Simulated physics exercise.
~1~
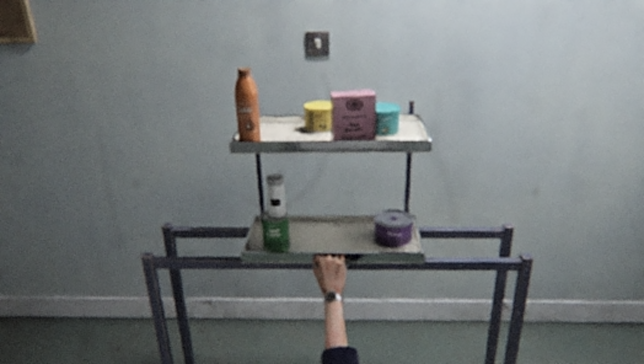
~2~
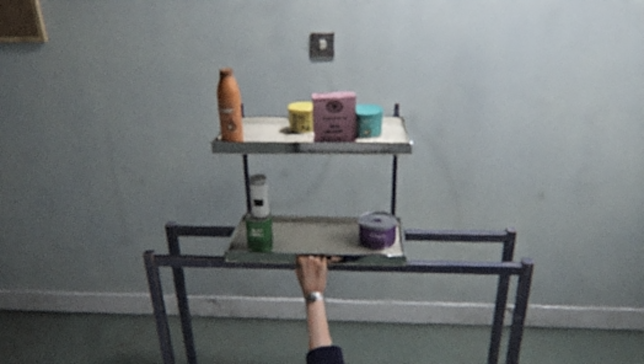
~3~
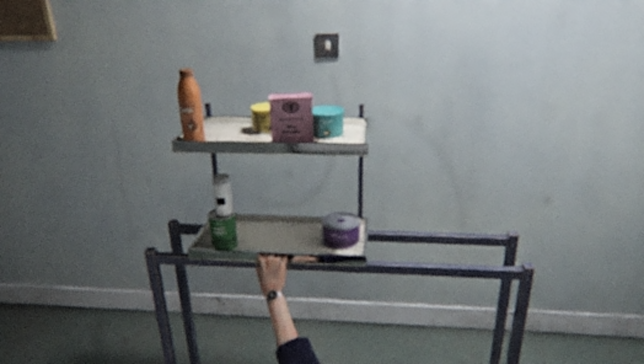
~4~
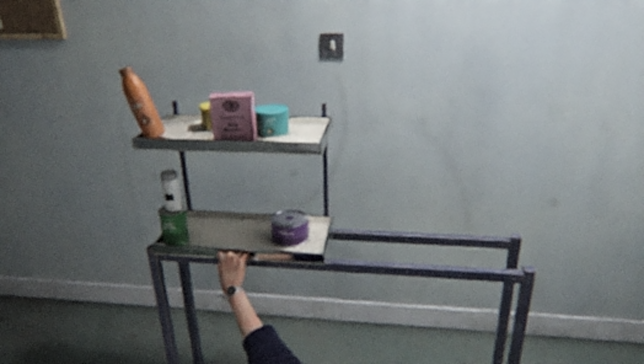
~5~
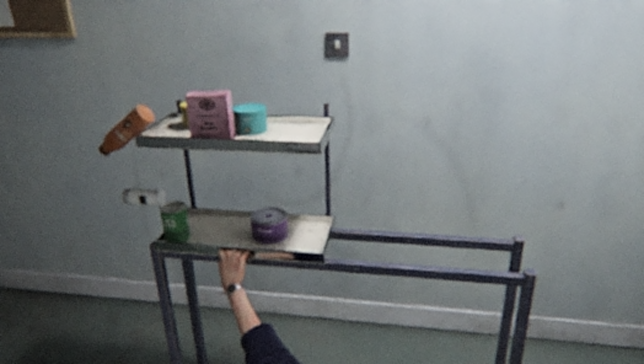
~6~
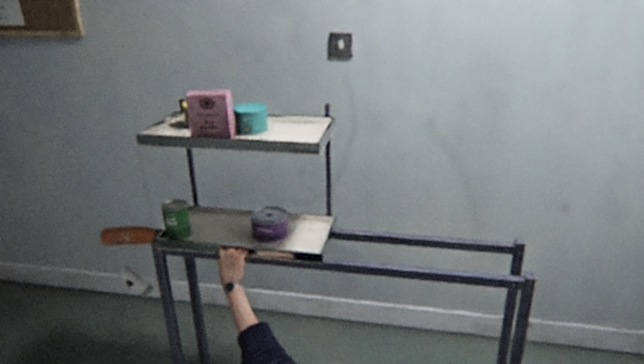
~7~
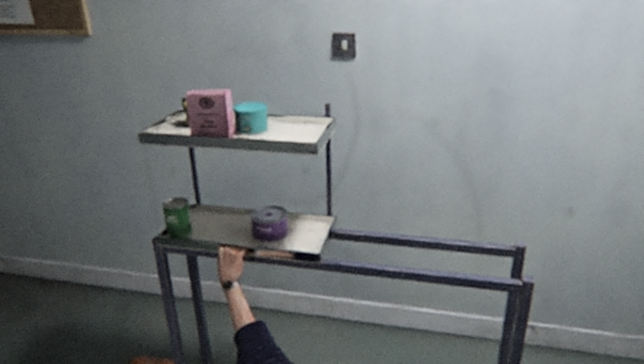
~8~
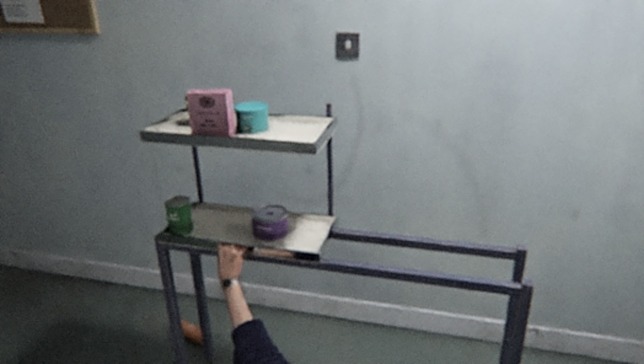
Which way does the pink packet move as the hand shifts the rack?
The pink packet moves to the left, staying upright on the top shelf.
